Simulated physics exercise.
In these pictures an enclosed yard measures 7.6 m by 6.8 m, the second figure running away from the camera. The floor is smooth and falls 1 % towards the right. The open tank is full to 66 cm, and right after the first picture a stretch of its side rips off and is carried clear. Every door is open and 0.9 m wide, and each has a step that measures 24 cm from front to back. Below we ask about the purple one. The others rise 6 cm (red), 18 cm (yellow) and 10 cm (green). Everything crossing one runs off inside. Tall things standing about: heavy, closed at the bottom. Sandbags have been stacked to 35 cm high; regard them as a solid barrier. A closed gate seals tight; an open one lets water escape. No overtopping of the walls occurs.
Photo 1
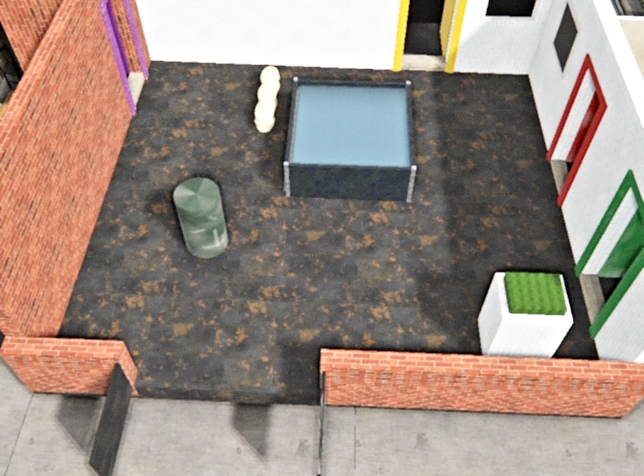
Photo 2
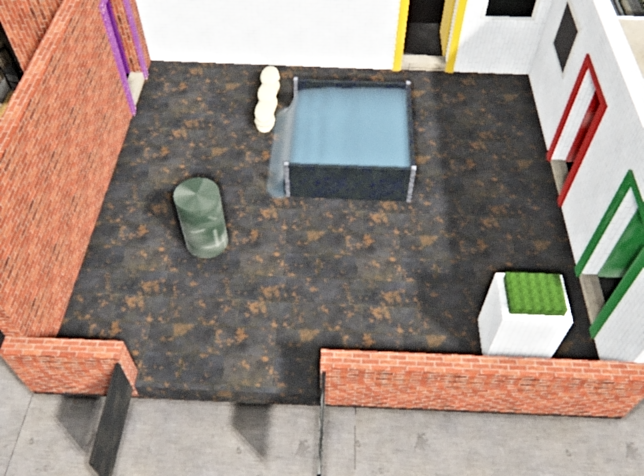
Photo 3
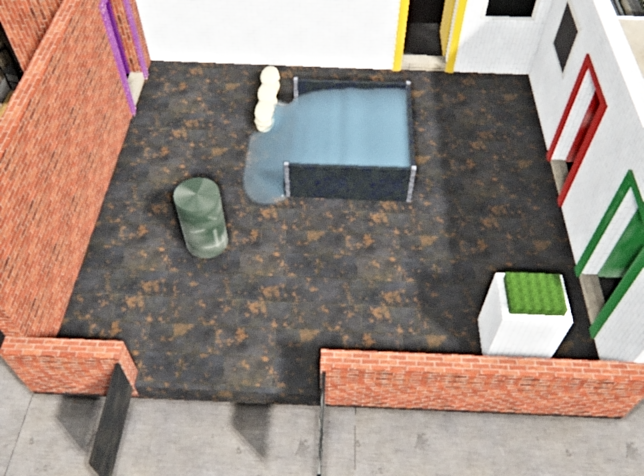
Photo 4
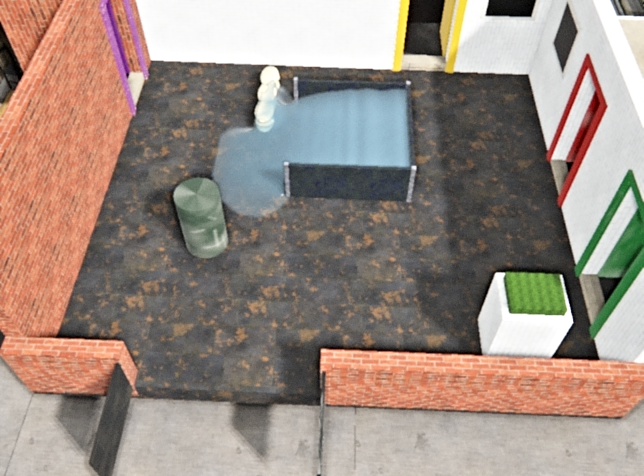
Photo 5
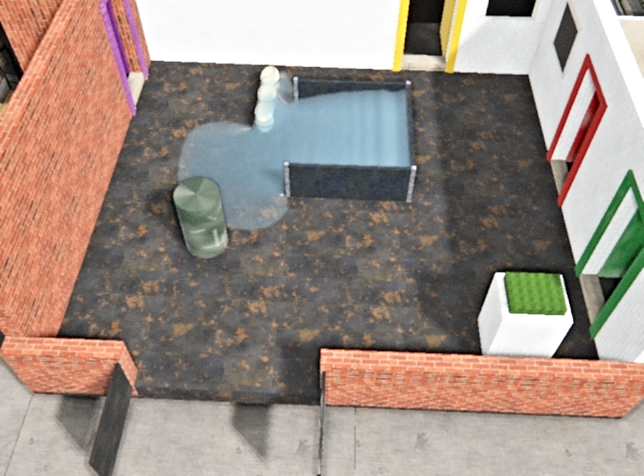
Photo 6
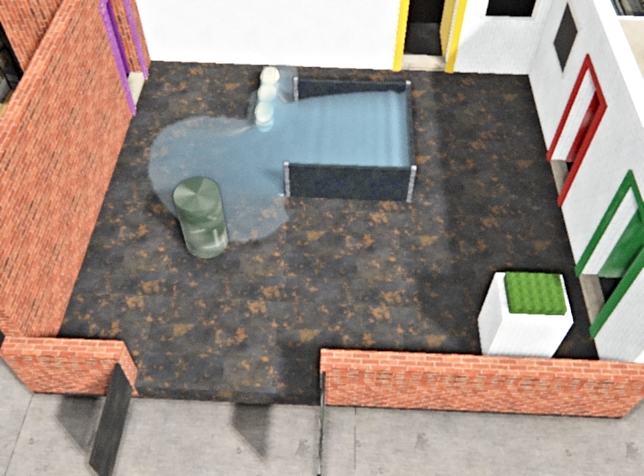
In a brick-walled yard, water pours from the tank's open left side and spreads leftward around a green cylinder.
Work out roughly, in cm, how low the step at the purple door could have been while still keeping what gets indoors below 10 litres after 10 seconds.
No lower than about 12 cm.
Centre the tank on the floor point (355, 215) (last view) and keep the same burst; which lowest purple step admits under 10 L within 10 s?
14.5 cm, give or take.
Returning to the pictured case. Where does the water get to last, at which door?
Last: Green.
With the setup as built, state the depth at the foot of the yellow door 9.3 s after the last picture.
2.0 cm.
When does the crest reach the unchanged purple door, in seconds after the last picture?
It peaks around 1.6 s.
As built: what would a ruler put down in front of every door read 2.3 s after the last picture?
In cm: Red 0, yellow 3, purple 13, green 0.
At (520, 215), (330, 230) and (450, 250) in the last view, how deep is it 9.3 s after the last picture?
Depths in order: 7 / 1 / 2 cm.
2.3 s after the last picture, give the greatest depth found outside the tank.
Max depth: Around 32 cm.
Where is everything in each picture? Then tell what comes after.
The first frame shows the open tank at (351, 125) is whole and still, 66 cm deep; the purple door at (127, 50) is dry.
In the second frame, the gap is at (294, 141), the front 0.4 m out at (274, 151); the back of the open tank holds 66 cm.
In the third frame, the front is at (248, 187), 0.7 m from the gap at (294, 143); 1.3 m2 of floor is wet, 66 cm left at the back.
In the fourth frame, the gap is at (294, 144), the front 1.3 m out at (217, 181); the back of the open tank holds 66 cm.
In the fifth frame, water pours out at (294, 145) and has run 1.9 m, to (183, 162); about 8 cm deep outside, 59 cm at the back.
In the sixth frame, the gap is at (294, 145), the front 2.5 m out at (154, 156); the back of the open tank holds 55 cm; 1.2 m in a straight line remain to the purple door at (127, 50).
Then, 0.7 s after the last picture water covers 25 % of the floor, deepest (42 cm) near (278, 123); 5 cm at the purple door, 0 litres in over its 17 cm step.
Then, 2.3 s after the last picture water covers 45 % of the floor, deepest (32 cm) near (48, 365); 13 cm at the purple door, 0 litres in over its 17 cm step.
Then, 9.3 s after the last picture water covers 90 % of the floor, deepest (12 cm) near (567, 234); 5 cm at the purple door, 1 litre in over its 17 cm step.
At the purple door as built, the water peaked near 16 cm, 1.5 s after the last picture.
Run again over the same 10 s with other heights there, 19 litres in over 10 cm, 5 litres over 13.5 cm. The limit of 10 litres is kept from about 12 cm up.
